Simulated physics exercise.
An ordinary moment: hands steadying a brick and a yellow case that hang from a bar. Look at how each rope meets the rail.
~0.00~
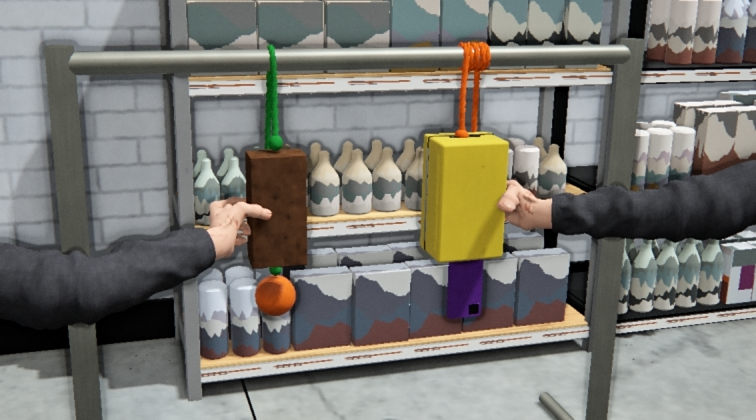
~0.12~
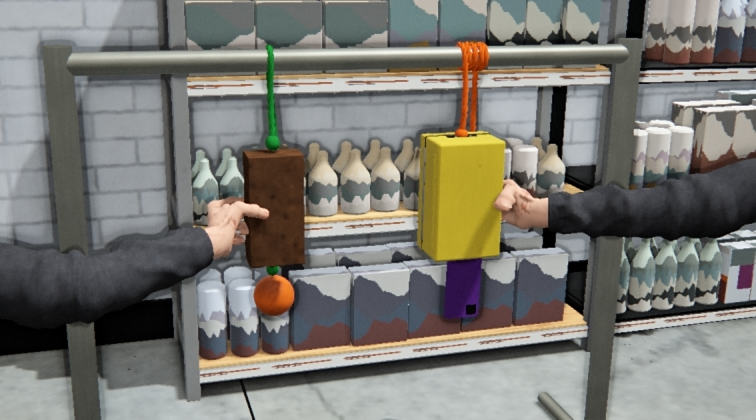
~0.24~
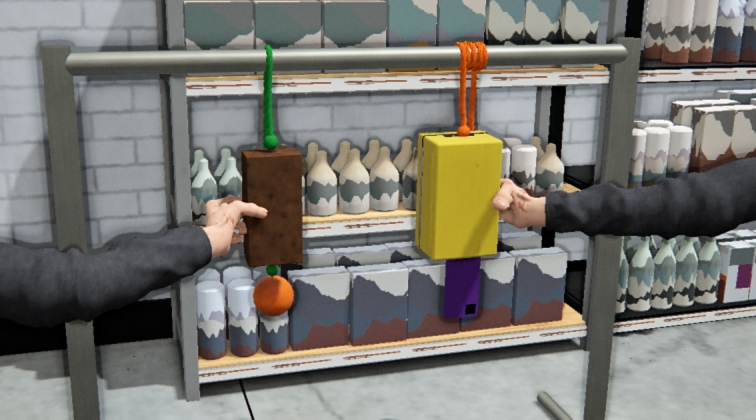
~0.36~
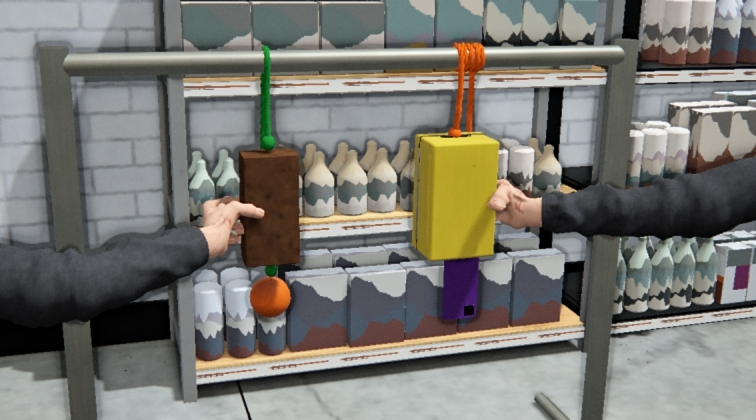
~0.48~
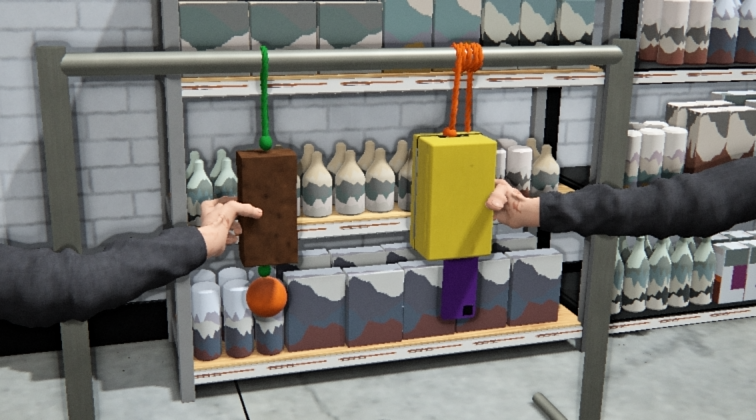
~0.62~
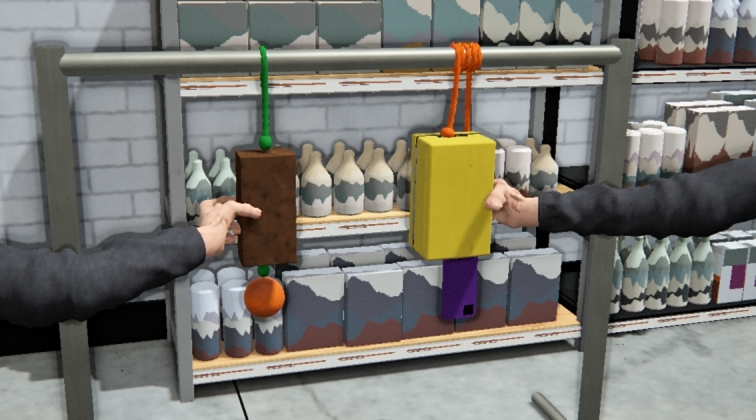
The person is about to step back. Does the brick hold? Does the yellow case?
The brick pulls its rope through and the yellow case stays hanging.
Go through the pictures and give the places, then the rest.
Brick (277, 208); yellow case (463, 196); left orange (275, 296); right phone (465, 282), in the first frame.
Brick (274, 208); yellow case (460, 195), in the second frame.
Brick (272, 207); yellow case (458, 195), in the third frame.
Brick (269, 208); yellow case (454, 195), in the fourth frame.
Brick (267, 207); yellow case (452, 195), in the fifth frame.
Brick (266, 207); yellow case (451, 195); left rope only laid over the rail; right rope wound several times round the rail, in the sixth frame.
After 1.10 s, brick on the floor; yellow case off the floor near (453, 199).
In the end, brick on the floor; yellow case off the floor near (454, 196). The brick runs down to the floor and the yellow case is held.
